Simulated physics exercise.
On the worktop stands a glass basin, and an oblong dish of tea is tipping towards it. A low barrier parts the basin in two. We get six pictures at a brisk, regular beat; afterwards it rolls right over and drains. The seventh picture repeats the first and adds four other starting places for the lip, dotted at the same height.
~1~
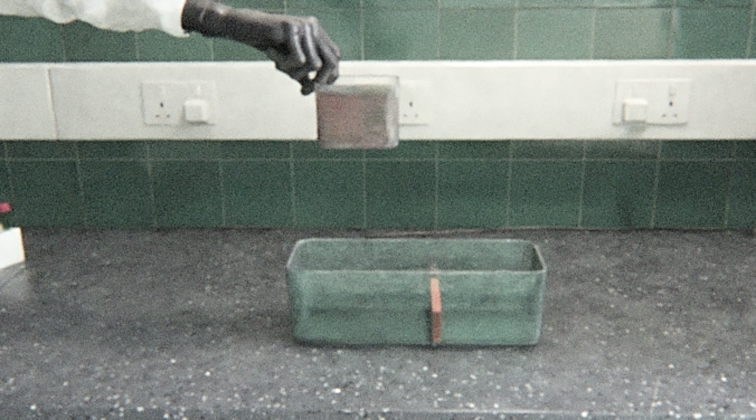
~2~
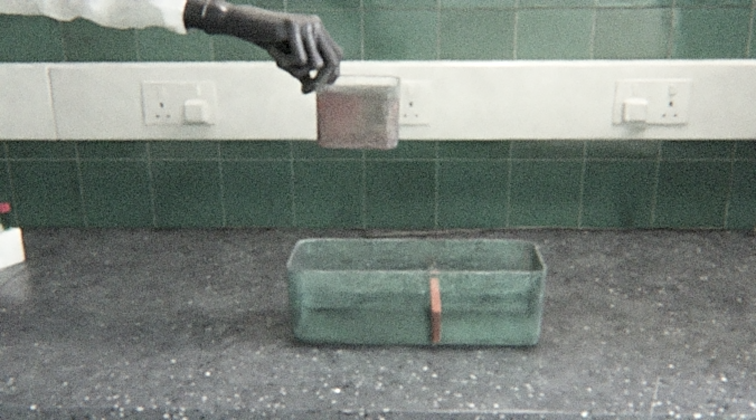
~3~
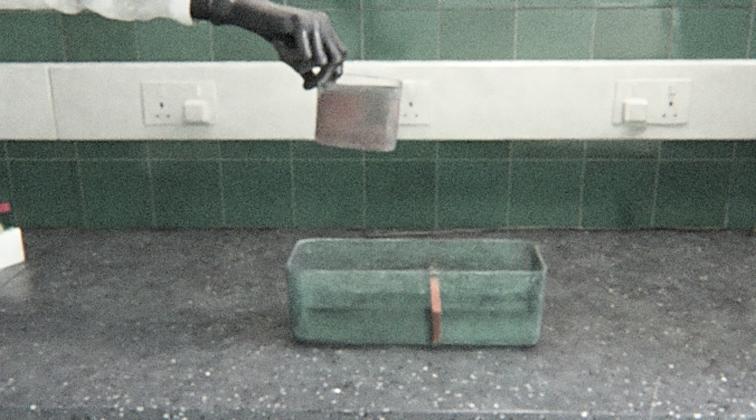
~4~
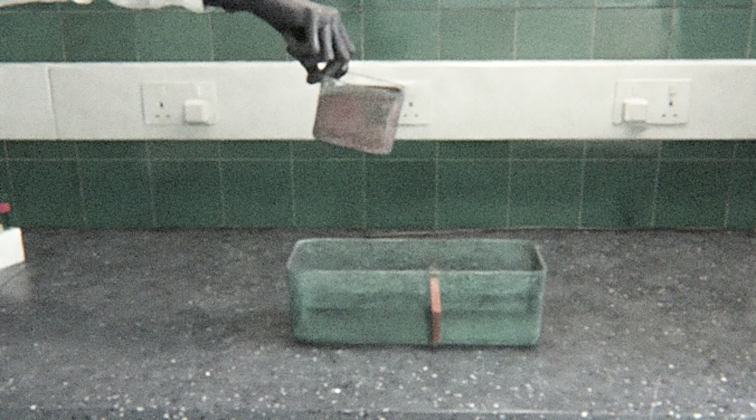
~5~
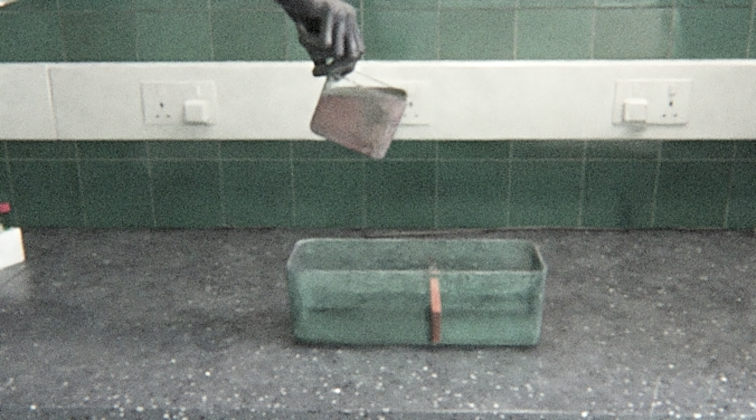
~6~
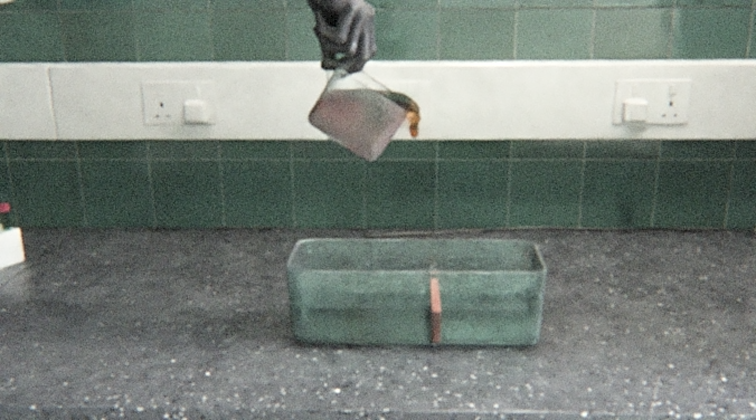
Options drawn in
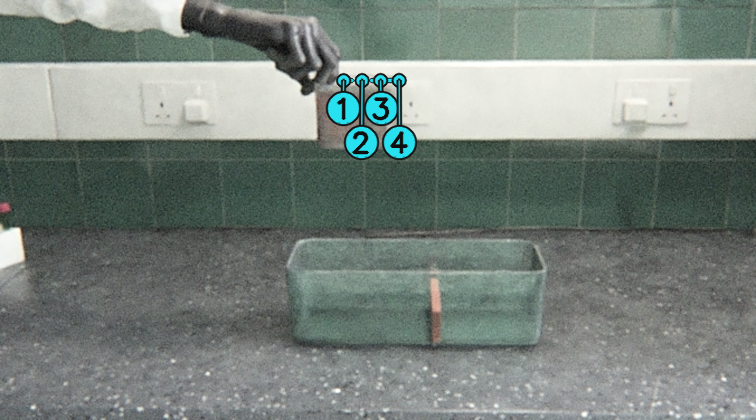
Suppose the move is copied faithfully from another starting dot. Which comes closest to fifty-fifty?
The answer is place 2.
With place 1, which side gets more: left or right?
More ends on the left.
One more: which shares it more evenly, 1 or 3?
The answer is 3.
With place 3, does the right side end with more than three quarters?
No, it does not.
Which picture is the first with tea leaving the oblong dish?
In picture 5.
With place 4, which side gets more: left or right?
The right side.
In cyan, 1 at (343, 80); 2 at (362, 80); 3 at (380, 80); 4 at (399, 80).
For place 1, about 90 % ends left of the wall and 6 % right of it; 3 % is lost outside.
For place 2, about 48 % ends left of the wall and 50 % right of it.
For place 3, about 30 % ends left of the wall and 68 % right of it.
For place 4, about 15 % ends left of the wall and 83 % right of it.
